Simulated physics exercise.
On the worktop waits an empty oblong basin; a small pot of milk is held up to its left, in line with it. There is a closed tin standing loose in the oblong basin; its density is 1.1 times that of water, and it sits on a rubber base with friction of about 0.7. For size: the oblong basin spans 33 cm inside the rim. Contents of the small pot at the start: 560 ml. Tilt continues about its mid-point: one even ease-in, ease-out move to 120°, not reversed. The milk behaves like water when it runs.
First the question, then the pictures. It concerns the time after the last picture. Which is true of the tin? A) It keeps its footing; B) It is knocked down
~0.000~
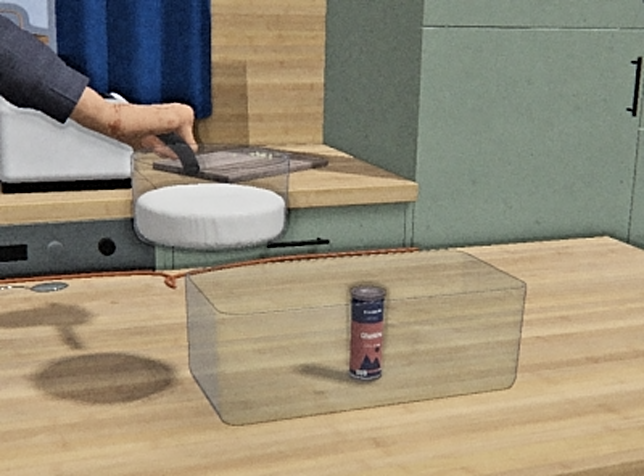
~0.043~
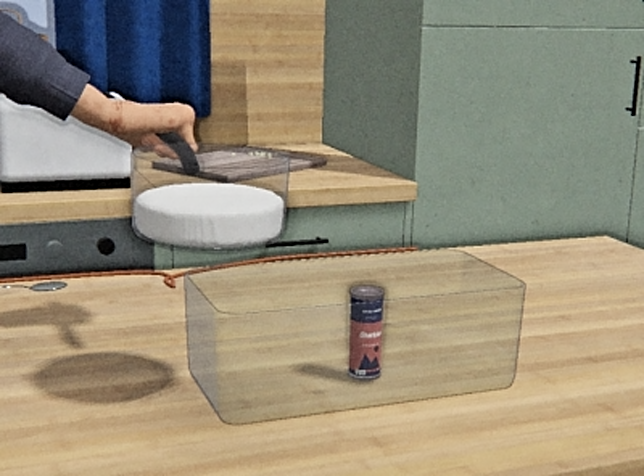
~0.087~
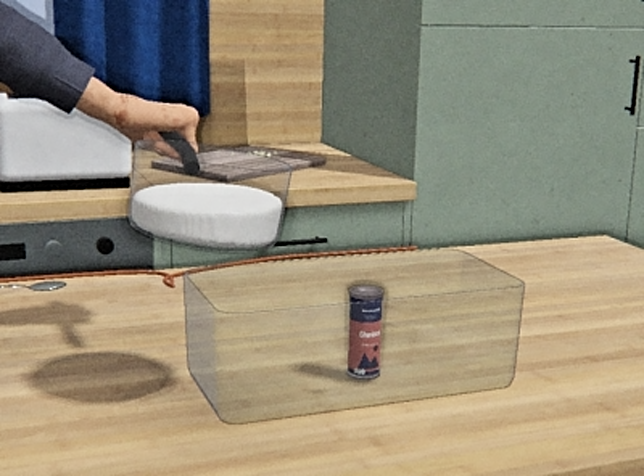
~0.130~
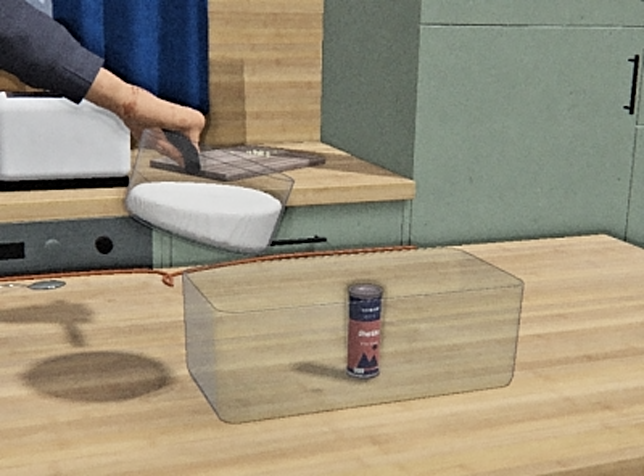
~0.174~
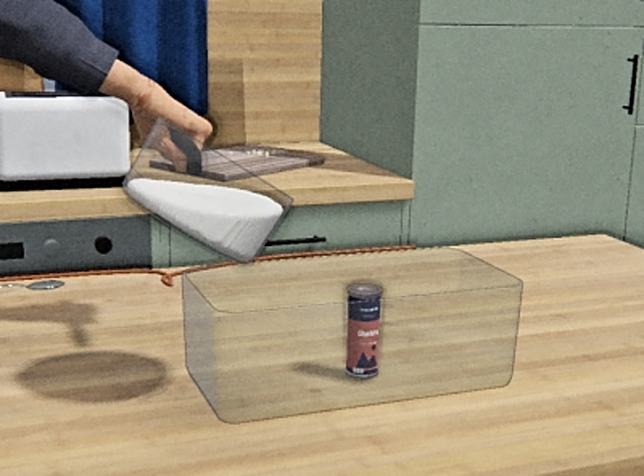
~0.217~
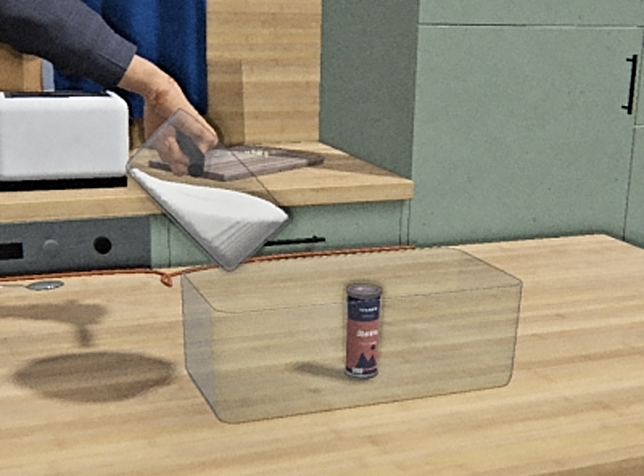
(A) It keeps its footing.
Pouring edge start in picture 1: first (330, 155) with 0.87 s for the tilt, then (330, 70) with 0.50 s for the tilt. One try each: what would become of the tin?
First it stays on its base; then it tips over.
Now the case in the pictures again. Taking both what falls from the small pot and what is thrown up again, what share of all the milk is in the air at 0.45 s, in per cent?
Estimate: Some 12 % of the total.
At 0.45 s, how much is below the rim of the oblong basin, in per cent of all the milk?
The basin holds roughly 76 in a hundred parts at that moment.
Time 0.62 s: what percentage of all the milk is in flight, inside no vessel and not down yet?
Roughly 4 %.
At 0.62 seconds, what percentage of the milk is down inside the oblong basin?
Value: Approx. 94 %.
By 0.45 s the tilt is 117° and 12 per cent is still to pour; the tin stands where it began.
By 0.62 s the tilt is 120° and 1 per cent is still to pour; the tin stands where it began.
By 0.80 s the tilt is 120° and 0 per cent is still to pour; the tin stands where it began.
By 1.00 s the tilt is 120° and 0 per cent is still to pour; the tin stands where it began.
At rest the tin stands where it began.
